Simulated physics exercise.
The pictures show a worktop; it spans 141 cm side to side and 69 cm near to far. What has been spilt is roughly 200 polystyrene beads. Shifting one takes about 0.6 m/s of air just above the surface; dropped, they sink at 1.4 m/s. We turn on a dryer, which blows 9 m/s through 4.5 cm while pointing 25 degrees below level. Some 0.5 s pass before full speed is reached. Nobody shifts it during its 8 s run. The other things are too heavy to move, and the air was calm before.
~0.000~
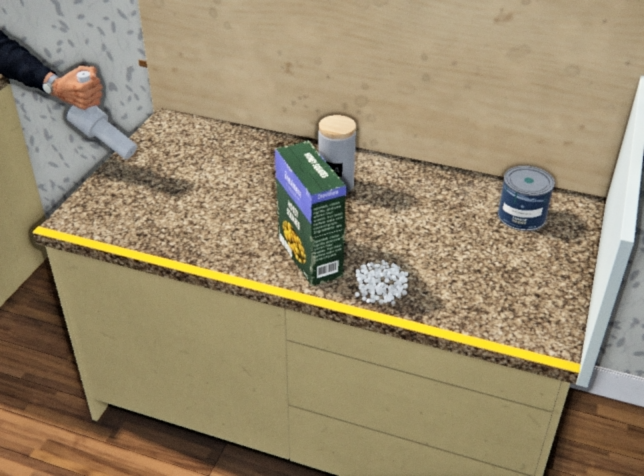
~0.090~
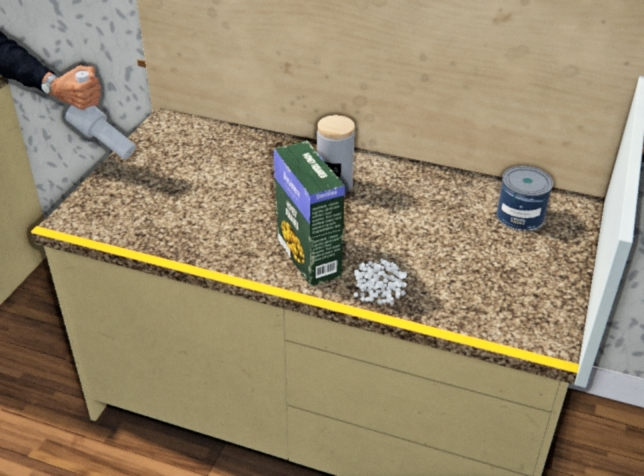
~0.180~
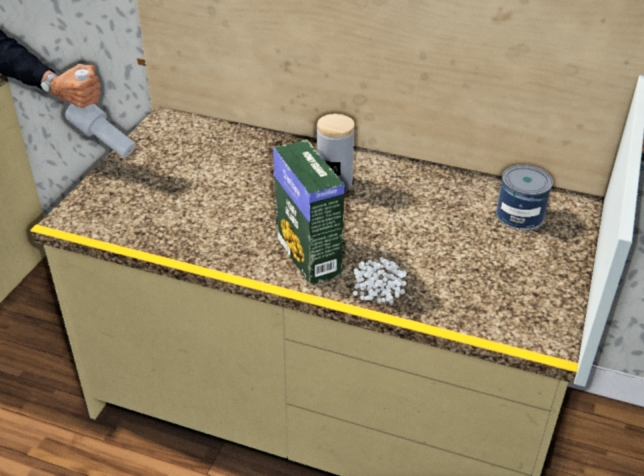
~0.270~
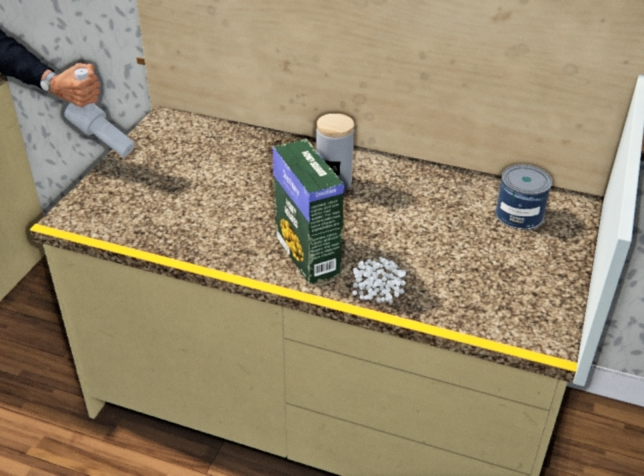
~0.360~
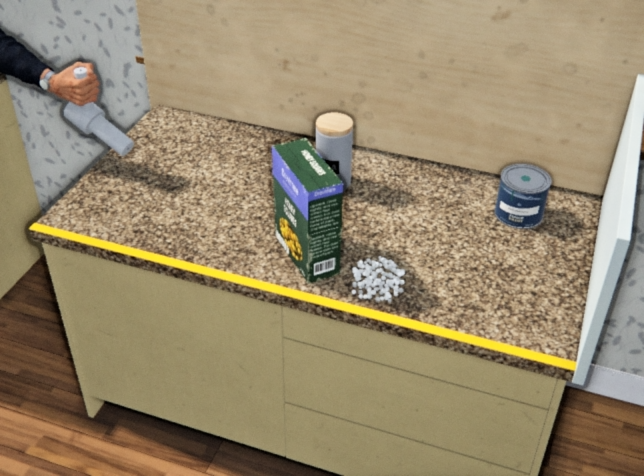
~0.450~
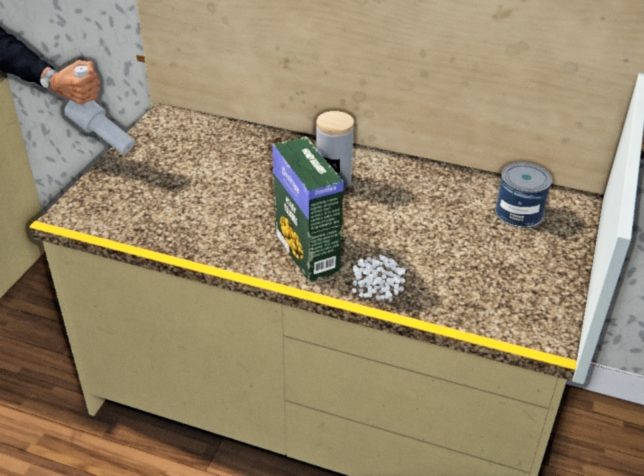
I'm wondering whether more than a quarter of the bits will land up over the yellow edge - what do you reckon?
Odds are the amount swept past that edge ends up not above a quarter.
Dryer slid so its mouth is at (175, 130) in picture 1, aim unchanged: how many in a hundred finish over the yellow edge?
Estimate: About 30 %.
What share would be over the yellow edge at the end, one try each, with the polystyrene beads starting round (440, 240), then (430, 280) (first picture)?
Taking the two spots in order, you'd get 50 percent and then 5 percent.
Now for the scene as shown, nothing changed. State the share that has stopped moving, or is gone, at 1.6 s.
The share is near 40 per cent.
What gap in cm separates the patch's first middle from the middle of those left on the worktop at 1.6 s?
Roughly 0 centimetres.
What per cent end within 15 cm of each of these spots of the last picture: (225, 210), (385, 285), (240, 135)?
Roughly 0 %, 100 % and 0 %, in that order.
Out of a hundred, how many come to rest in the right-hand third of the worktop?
30 %.
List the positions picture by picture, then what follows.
In the first picture, the middle of the polystyrene beads is near (379, 283), none has stirred yet and the mouth of the dryer is at (131, 152).
In the second picture, the middle of the polystyrene beads is near (378, 283), none has stirred yet and the yellow edge is centred on (280, 296).
In the third picture, the middle of the polystyrene beads is near (377, 282), none has stirred yet, the top of a carton is at (308, 165) and the top of a jar is at (336, 124).
In the fourth picture, the middle of the polystyrene beads is near (377, 281) and none has stirred yet.
In the fifth picture, the middle of the polystyrene beads is near (376, 280) and none has stirred yet.
In the sixth picture, the middle of the polystyrene beads is near (376, 279) and none has stirred yet.
After 1.6 s, 62 % are on the move or not yet settled, 0 % are over the yellow edge; the middle of those still in play is near (376, 279).
After 2.6 s, 59 % are on the move or not yet settled, 0 % are over the yellow edge; the middle of those still in play is near (376, 279).
After 4.4 s, 57 % are on the move or not yet settled, 0 % are over the yellow edge; the middle of those still in play is near (376, 279).
After 8.0 s, at the end, 2 % are over the yellow edge; the middle of those still in play is near (376, 279).
